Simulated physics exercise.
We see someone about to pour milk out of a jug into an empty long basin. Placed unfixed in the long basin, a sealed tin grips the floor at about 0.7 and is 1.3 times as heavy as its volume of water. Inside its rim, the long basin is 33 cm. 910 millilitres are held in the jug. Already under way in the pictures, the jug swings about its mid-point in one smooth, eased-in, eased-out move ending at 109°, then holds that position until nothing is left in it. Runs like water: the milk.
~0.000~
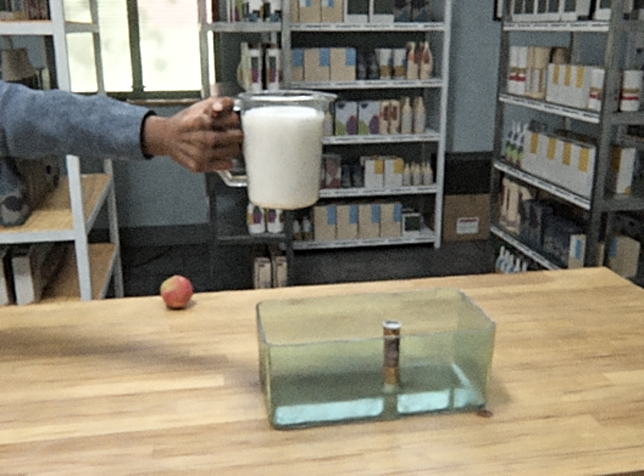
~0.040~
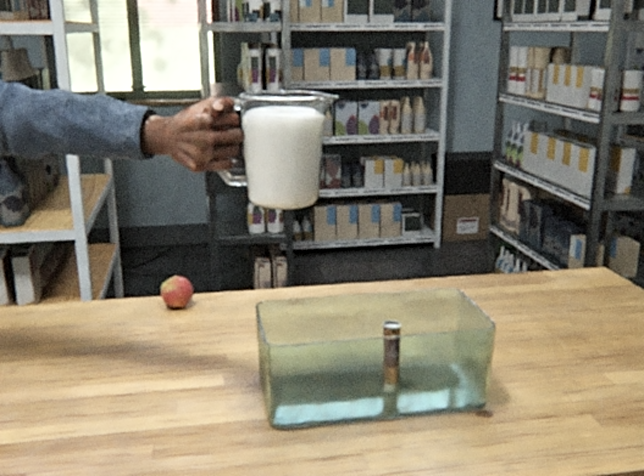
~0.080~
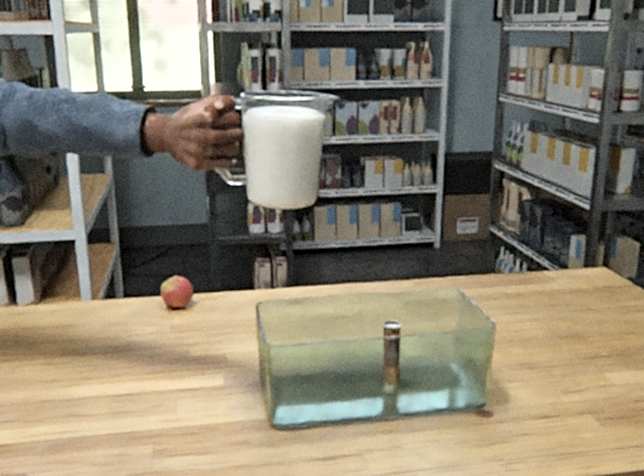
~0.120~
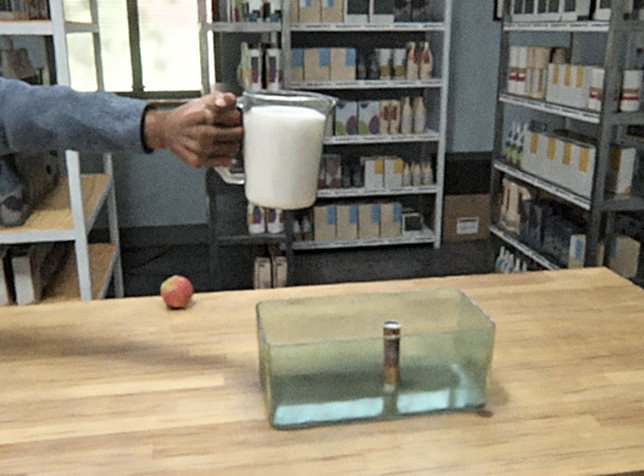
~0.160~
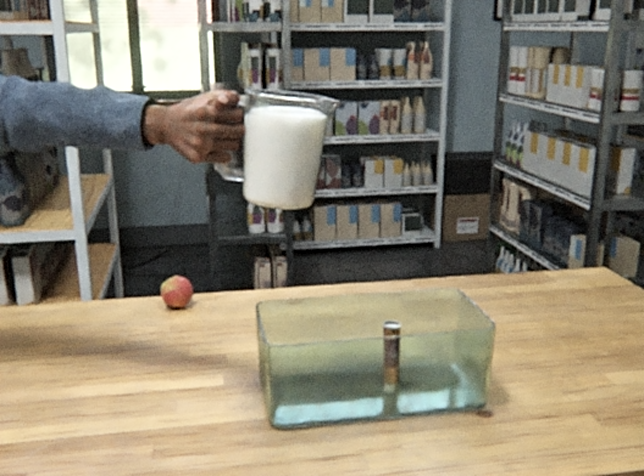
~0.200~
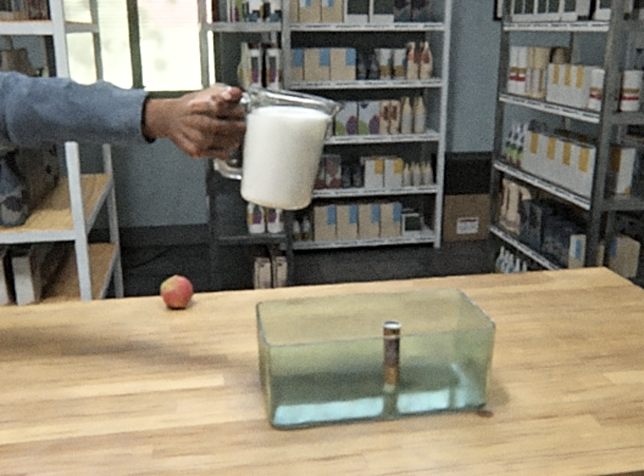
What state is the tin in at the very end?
The tin is on its side.
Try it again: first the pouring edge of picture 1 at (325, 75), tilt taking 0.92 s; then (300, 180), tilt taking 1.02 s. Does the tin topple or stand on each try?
In the first try it comes down; in the second it remains standing.
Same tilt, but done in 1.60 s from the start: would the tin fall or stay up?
Result: Tin tipped over.
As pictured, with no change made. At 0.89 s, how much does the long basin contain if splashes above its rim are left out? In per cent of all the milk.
I'd put it at roughly 38 per cent.
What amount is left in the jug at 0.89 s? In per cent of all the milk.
I'd say some 30 per cent remains.
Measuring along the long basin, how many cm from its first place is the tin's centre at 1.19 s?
Measured centre to centre, about 1 cm.
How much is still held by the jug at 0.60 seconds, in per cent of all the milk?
Close to 82 in a hundred.
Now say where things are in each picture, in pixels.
Tilt 0°; pouring edge (337, 95); surface from (243, 113) to (322, 111); the long basin's rim runs from (260, 324) to (477, 308); the tin's top is at (392, 327), in the first picture.
Tilt 0°; pouring edge (337, 96); surface from (243, 112) to (322, 111), in the second picture.
Tilt 2°; pouring edge (339, 97); surface from (244, 111) to (323, 112), in the third picture.
Tilt 4°; pouring edge (340, 99); surface from (246, 111) to (325, 113), in the fourth picture.
Tilt 6°; pouring edge (342, 102); surface from (247, 112) to (327, 113), in the fifth picture.
Tilt 10°; pouring edge (345, 106); surface from (250, 112) to (329, 114), in the sixth picture.
After 0.60 s the tilt is 69° and 82 per cent is still to pour; the tin stands where it began.
After 0.89 s the tilt is 104° and 29 per cent is still to pour; the tin stands where it began.
After 1.19 s the tilt is 109° and 1 per cent is still to pour; the tin leans 5°.
After 1.52 s the tilt is 109° and 0 per cent is still to pour; the tin lies on its side.
In the end the tin lies on its side.
